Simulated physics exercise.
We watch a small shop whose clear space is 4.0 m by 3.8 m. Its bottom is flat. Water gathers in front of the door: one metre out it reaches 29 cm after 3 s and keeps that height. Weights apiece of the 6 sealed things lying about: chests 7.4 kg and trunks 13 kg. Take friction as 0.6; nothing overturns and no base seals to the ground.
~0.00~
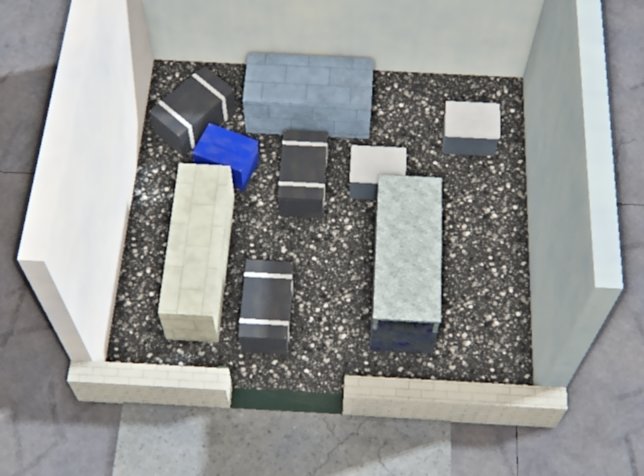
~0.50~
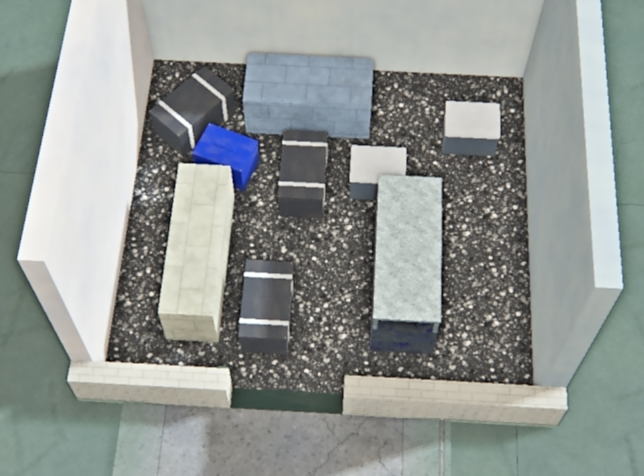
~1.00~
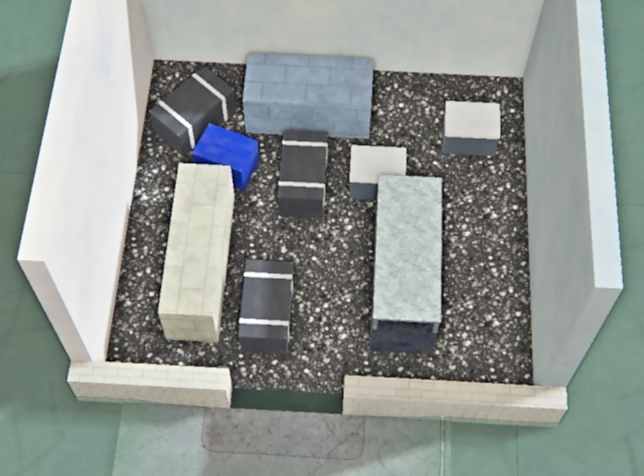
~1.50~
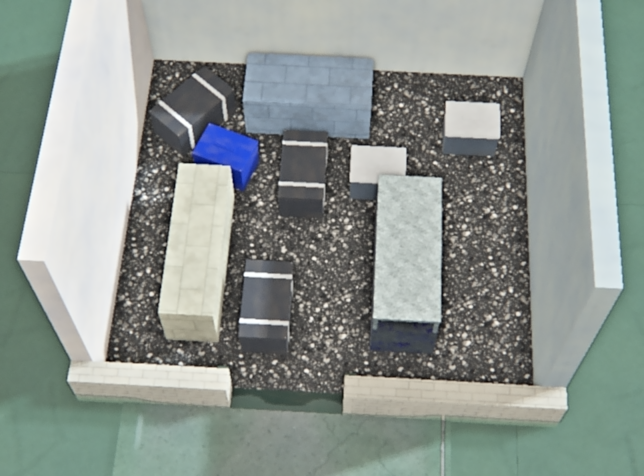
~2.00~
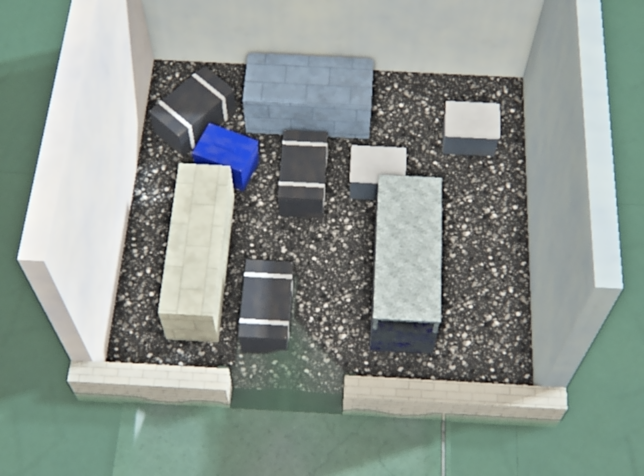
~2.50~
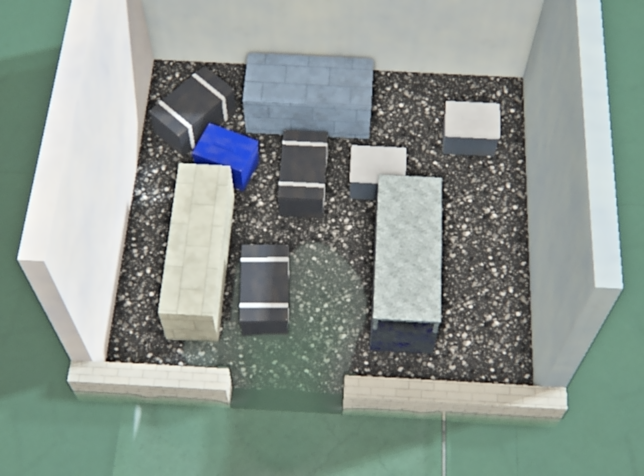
Greenish water spreads outside, then enters through the doorway and slightly shifts the nearest dark trunk.
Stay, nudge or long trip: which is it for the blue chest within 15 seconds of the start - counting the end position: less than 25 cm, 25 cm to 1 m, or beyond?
The blue chest ends far away.
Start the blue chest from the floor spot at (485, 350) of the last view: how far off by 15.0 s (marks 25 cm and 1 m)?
It gets carried off.
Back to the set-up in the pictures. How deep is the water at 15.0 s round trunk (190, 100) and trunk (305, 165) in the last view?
About 21 and 24 cm.
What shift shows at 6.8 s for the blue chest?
Roughly 60 cm by then.
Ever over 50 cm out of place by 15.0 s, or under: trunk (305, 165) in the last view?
It is under.
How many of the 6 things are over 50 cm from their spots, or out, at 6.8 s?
By then 3.
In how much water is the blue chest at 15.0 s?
About 23 cm.
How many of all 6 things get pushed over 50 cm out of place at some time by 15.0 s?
That makes 5.
After 3.5 s the blue chest is near (225, 147), 0.0 m from its start, aground; 1 afloat.
After 6.8 s the blue chest is near (161, 164), 0.7 m from its start, afloat; 6 afloat.
After 11.0 s the blue chest is near (139, 329), 2.2 m from its start, afloat; 6 afloat.
After 15.0 s the blue chest is near (139, 325), 2.1 m from its start, afloat; 6 afloat.
